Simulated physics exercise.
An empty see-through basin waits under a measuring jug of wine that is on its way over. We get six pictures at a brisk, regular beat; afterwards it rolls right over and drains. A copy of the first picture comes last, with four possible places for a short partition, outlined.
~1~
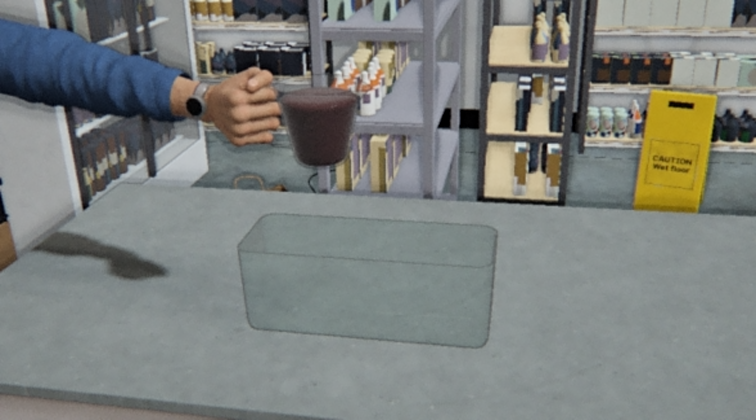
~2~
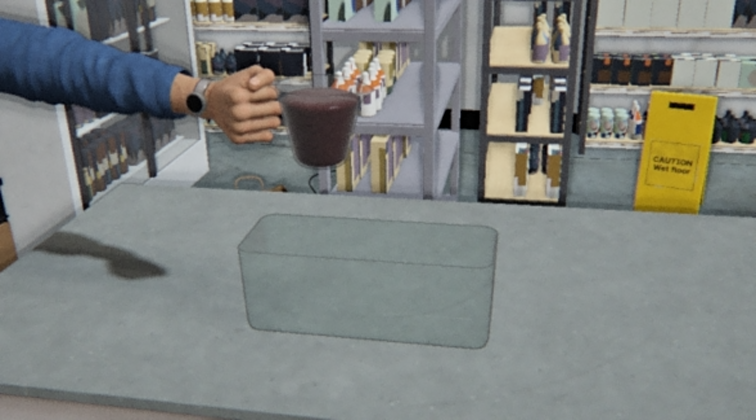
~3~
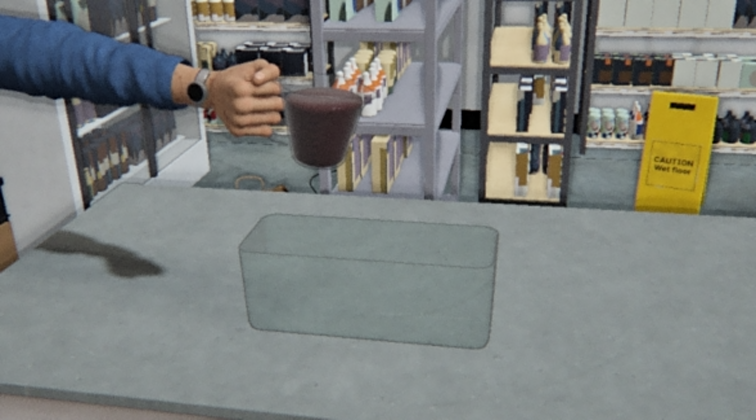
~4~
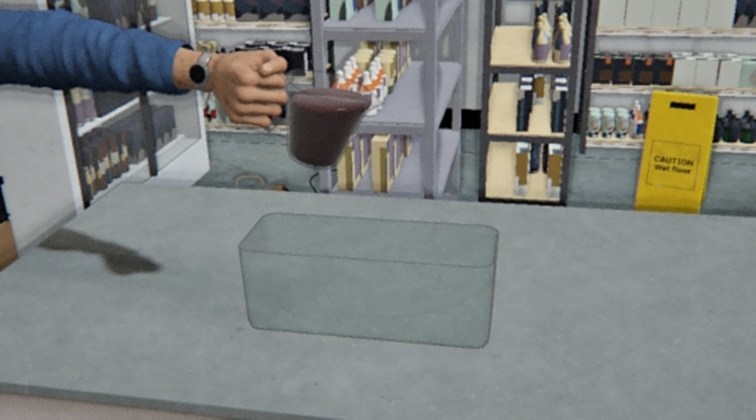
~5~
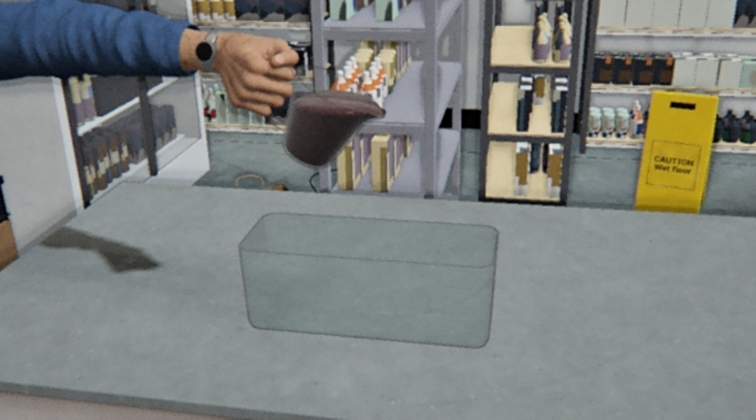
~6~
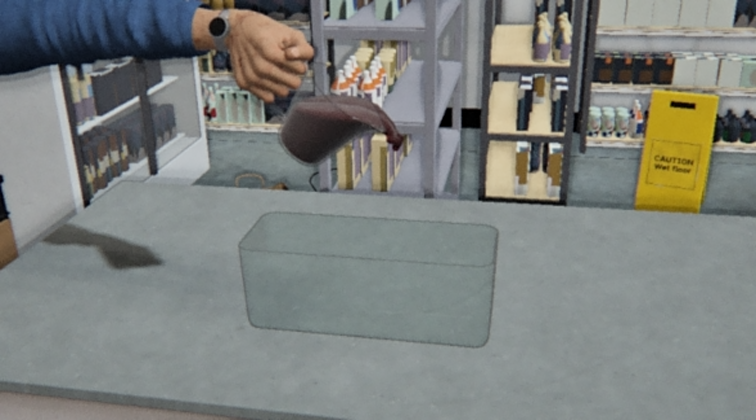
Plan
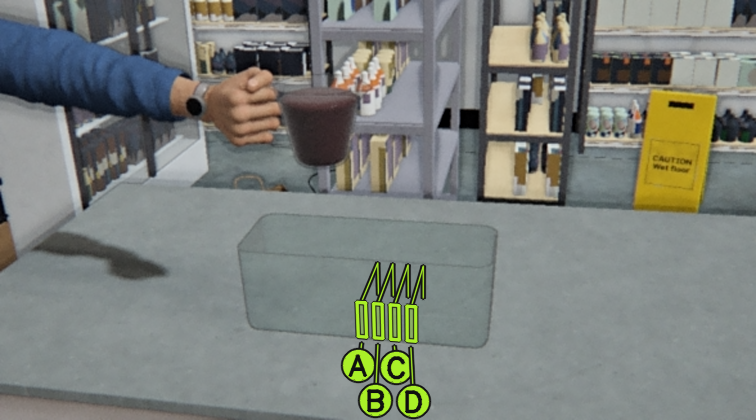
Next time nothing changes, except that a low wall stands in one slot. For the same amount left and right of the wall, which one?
D is best.
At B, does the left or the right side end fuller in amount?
More ends on the right.
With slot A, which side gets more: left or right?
The right one.
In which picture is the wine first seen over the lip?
In picture 5.
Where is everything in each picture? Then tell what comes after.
Upright, lip at (371, 88); basin from (249, 325) to (488, 345); nothing has left yet.
Upright, lip at (372, 91); nothing has left yet.
Tipped about 7°, lip at (376, 96); nothing has left yet.
Tipped about 16°, lip at (381, 104); nothing has left yet.
Tipped about 27°, lip at (384, 116); wine is over the lip, down to (384, 116).
Tipped about 41°, lip at (384, 130); wine is over the lip, down to (397, 147).
On the marked copy, A at (361, 343); B at (377, 344); C at (394, 346); D at (410, 347).
With A, about 4 % ends left of the wall and 95 % right of it.
With B, about 10 % ends left of the wall and 89 % right of it.
With C, about 25 % ends left of the wall and 73 % right of it.
With D, about 53 % ends left of the wall and 46 % right of it.
